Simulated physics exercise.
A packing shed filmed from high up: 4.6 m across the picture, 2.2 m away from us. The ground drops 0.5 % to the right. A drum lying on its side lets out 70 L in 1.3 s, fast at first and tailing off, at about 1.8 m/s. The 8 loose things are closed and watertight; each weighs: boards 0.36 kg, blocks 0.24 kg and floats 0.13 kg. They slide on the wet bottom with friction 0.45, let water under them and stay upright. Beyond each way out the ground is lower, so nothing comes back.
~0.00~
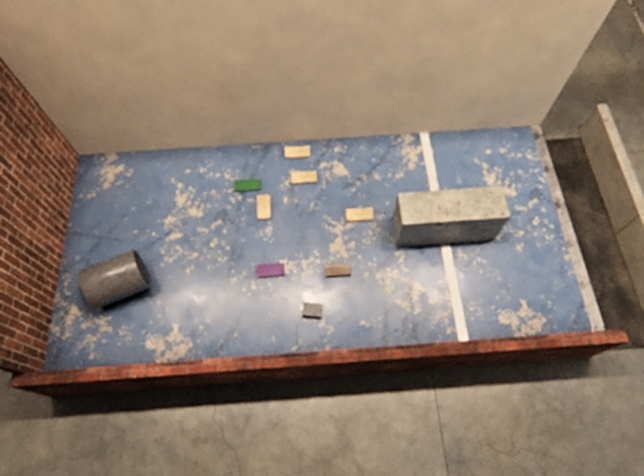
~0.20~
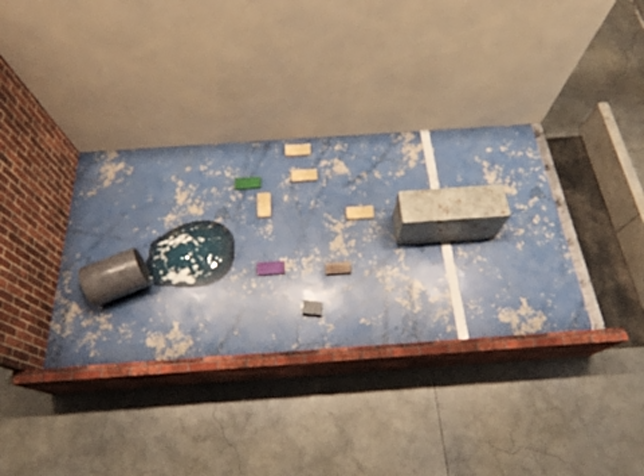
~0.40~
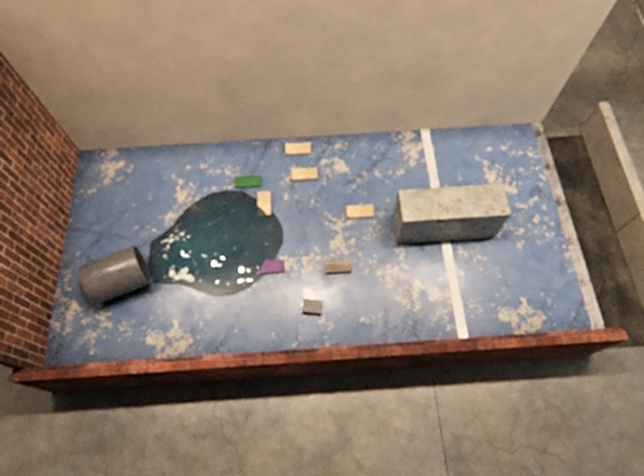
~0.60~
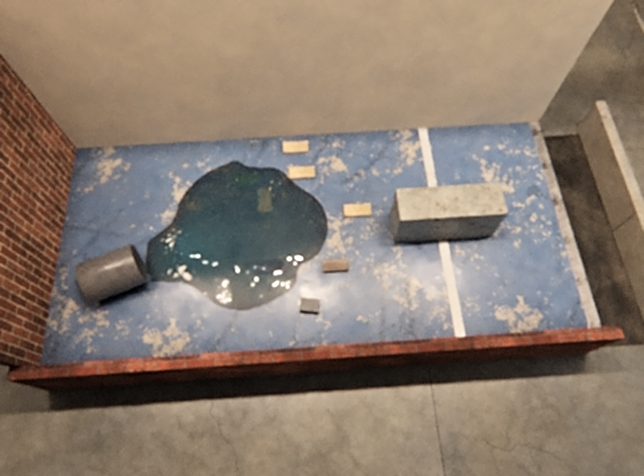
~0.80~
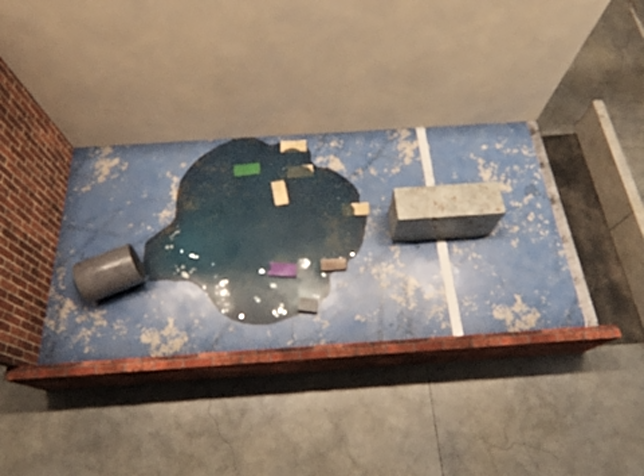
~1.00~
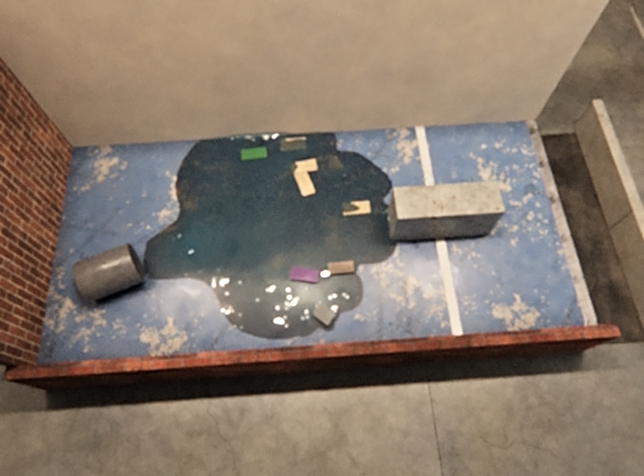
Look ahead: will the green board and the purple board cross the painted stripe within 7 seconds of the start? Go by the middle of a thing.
The green board falls short; the purple board gets past.
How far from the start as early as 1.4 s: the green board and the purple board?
About 50 and 80 cm.
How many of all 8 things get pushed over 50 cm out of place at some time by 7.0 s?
I count 8.
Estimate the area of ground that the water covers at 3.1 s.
Some 4.0 m2.
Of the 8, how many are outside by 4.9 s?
By then 7.
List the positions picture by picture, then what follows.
The green board at (248, 185), on the bottom; the purple board at (270, 270), on the bottom; 0.0 m2 under water; 0 of 8 have shifted, in the first frame.
The green board at (248, 183), on the bottom; the purple board at (271, 268) rests on the ground; water covers 0.4 m2; 0 of 8 have shifted, in the second frame.
The green board at (248, 181) rests on the ground; the purple board at (271, 267), on the bottom; water covers 0.9 m2; 0 of 8 have shifted, in the third frame.
The green board at (246, 179) rests on the ground; the purple board at (270, 266), on the bottom; water covers 1.6 m2; 0 of 8 have shifted, in the fourth frame.
The green board at (247, 169) floats, 11 cm from its start; the purple board at (282, 270), afloat, 16 cm from its start; 2.5 m2 under water; 3 of 8 have shifted, in the fifth frame.
The green board at (254, 153) floats, 30 cm from its start; the purple board at (305, 275), afloat, 37 cm from its start; 3.3 m2 under water; 6 of 8 have shifted, in the sixth frame.
After 1.4 s the green board is near (270, 137), 0.5 m from its start, afloat; the purple board is near (356, 290), 0.8 m from its start, afloat; 0 of 8 are over the mark; 6 afloat.
After 3.1 s the green board is near (333, 141), 1.0 m from its start, afloat; the purple board is near (566, 323), 2.6 m from its start, afloat; 7 of 8 are over the mark; 7 afloat.
After 4.9 s the green board is near (348, 143), 1.1 m from its start, aground; the purple board has gone out; 7 of 8 are over the mark; 0 afloat.
After 7.0 s the green board is near (348, 143), 1.1 m from its start, aground; the purple board has gone out; 7 of 8 are over the mark; 0 afloat.
